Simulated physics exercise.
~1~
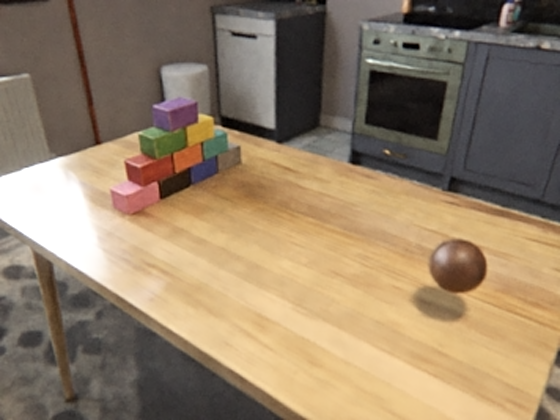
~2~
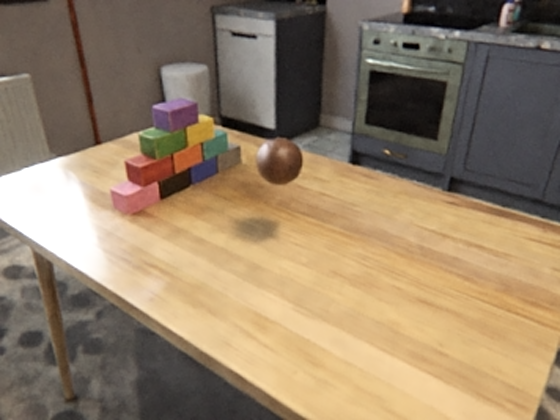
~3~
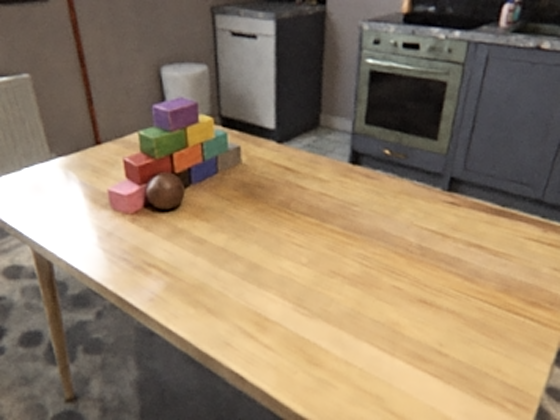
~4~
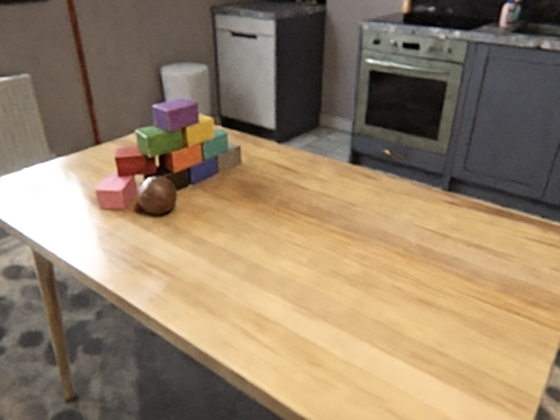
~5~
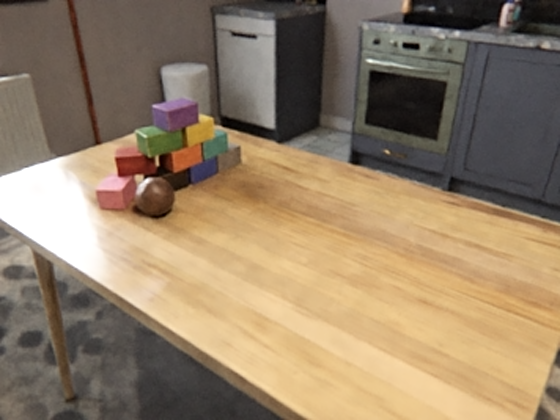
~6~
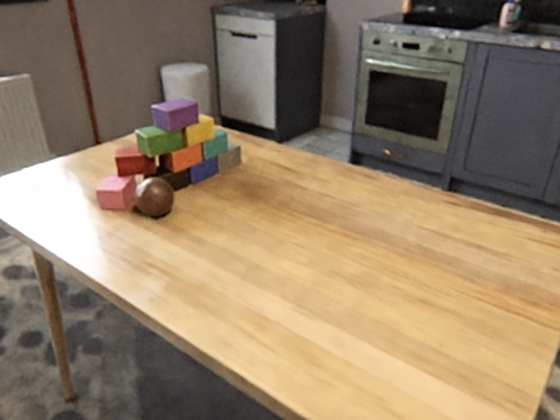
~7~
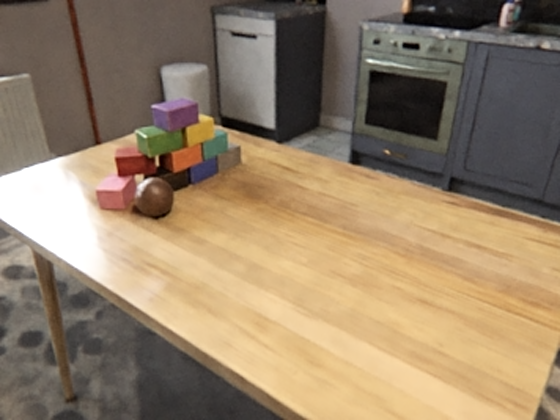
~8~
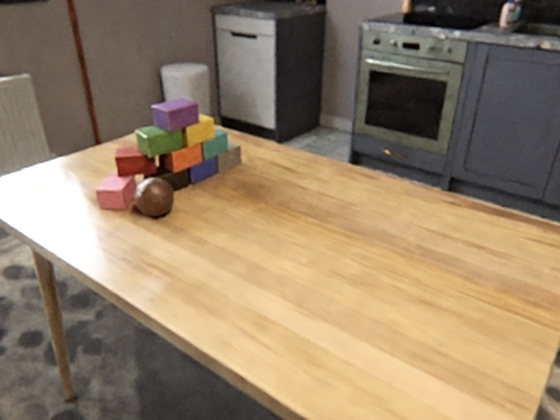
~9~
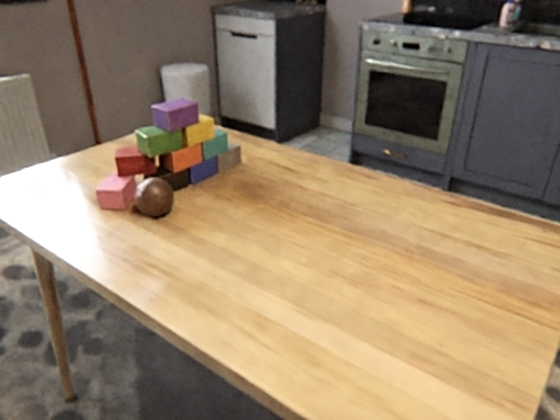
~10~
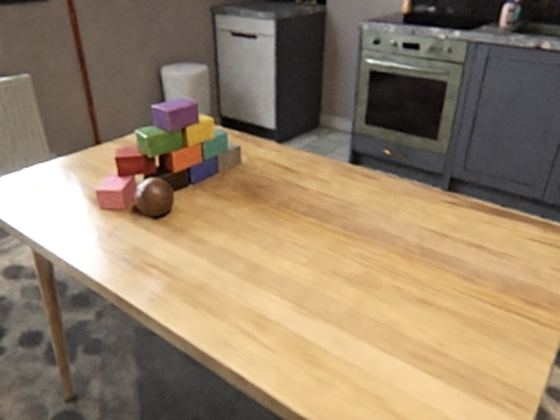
A brown ball flies leftward above a wooden table in a kitchen, its shadow sliding over the bare top toward a stepped pile of colourful blocks. It drops as it nears the pile and strikes the low front end, beside the pink block. The pink block and the red block shift a little to the left, while the rest of the pile holds together. The ball edges slightly left and settles against the pink block. At the end everything is still, with the green block and the purple block still up on top of the standing pile.
